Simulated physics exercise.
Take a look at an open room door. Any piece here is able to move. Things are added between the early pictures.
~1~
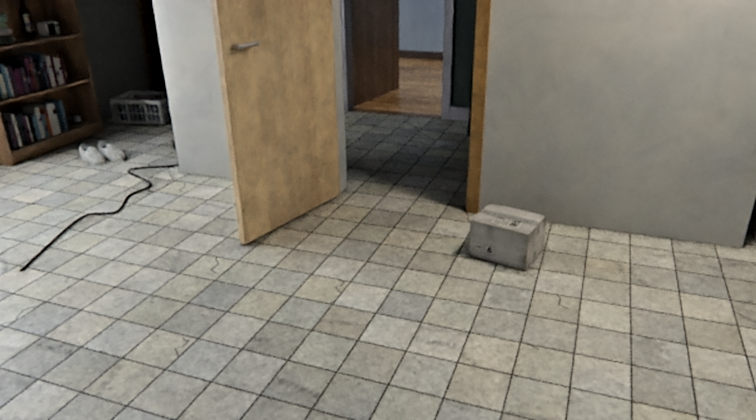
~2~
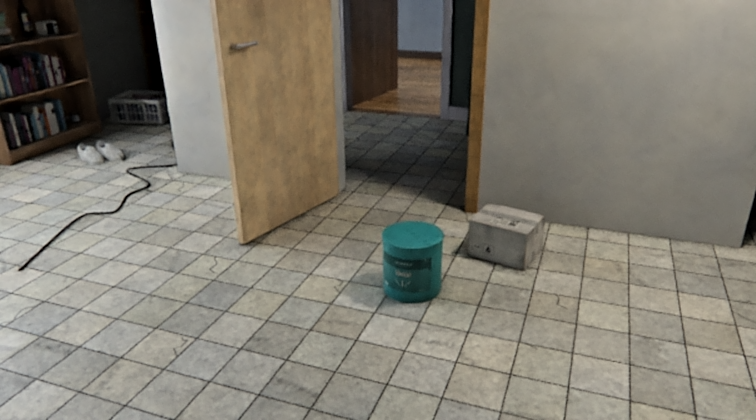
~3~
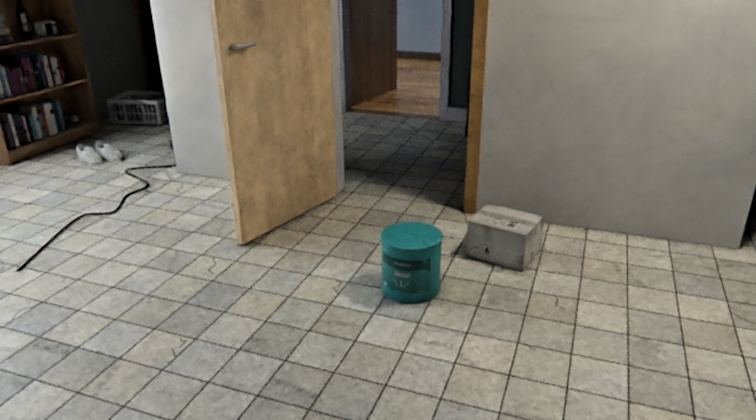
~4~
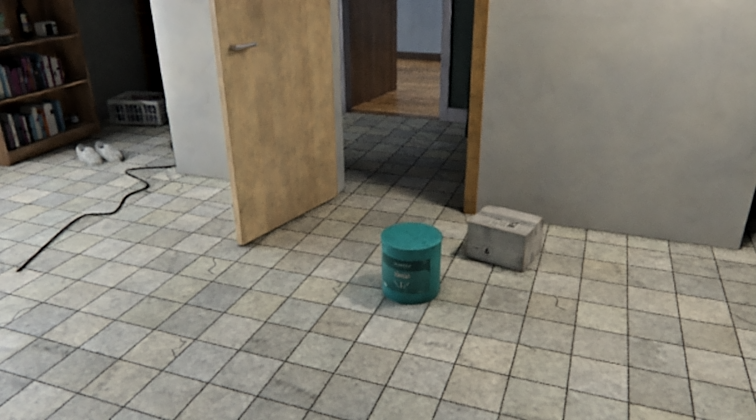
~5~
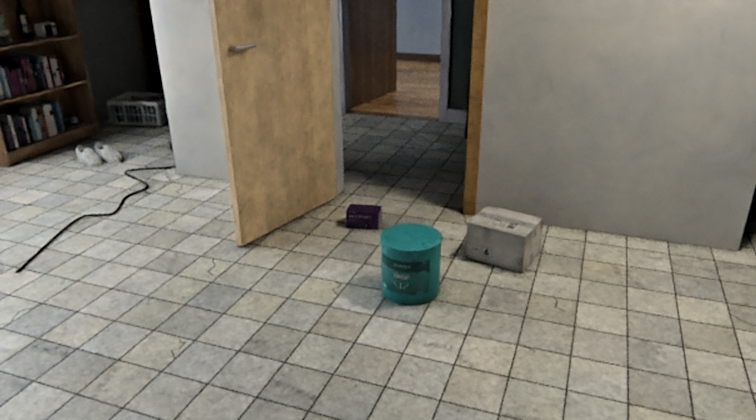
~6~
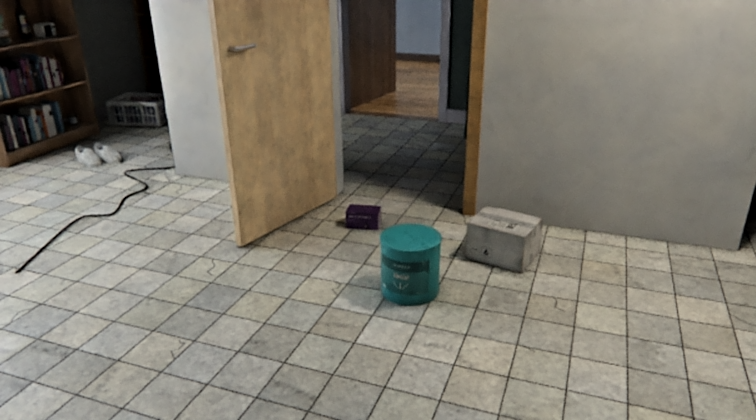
To begin with, a wooden door stands wide open on a tiled floor, with a pale box near the doorway. A turquoise pail then appears in front of the box, and later a small purple box appears beside the door's edge, while the door itself stays still.
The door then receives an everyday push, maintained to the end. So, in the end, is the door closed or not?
In the end it is closed.
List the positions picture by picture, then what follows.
The first picture shows door wide open and still.
The second picture shows door wide open and still; turquoise pail (412, 261); white box (506, 235).
The third picture shows door wide open and still; turquoise pail (411, 262); white box (505, 236).
The fourth picture shows door wide open and still; turquoise pail (411, 263); white box (505, 237).
The fifth picture shows door wide open and still; turquoise pail (411, 264); white box (504, 238).
The sixth picture shows door wide open and still; purple box (364, 217); turquoise pail (410, 264).
Then, 0.80 s after the last picture, door at 55°; purple box slid a little near (372, 216).
Then, 1.00 s after the last picture, door at 35°; purple box slid about its own width near (398, 211).
Then, 1.30 s after the last picture, door at 3°; purple box slid well along near (429, 198).
At rest, door at 0°; moved from the start, purple box; the other 2 in place. Seen from the same camera at the end, purple box near (438, 192).
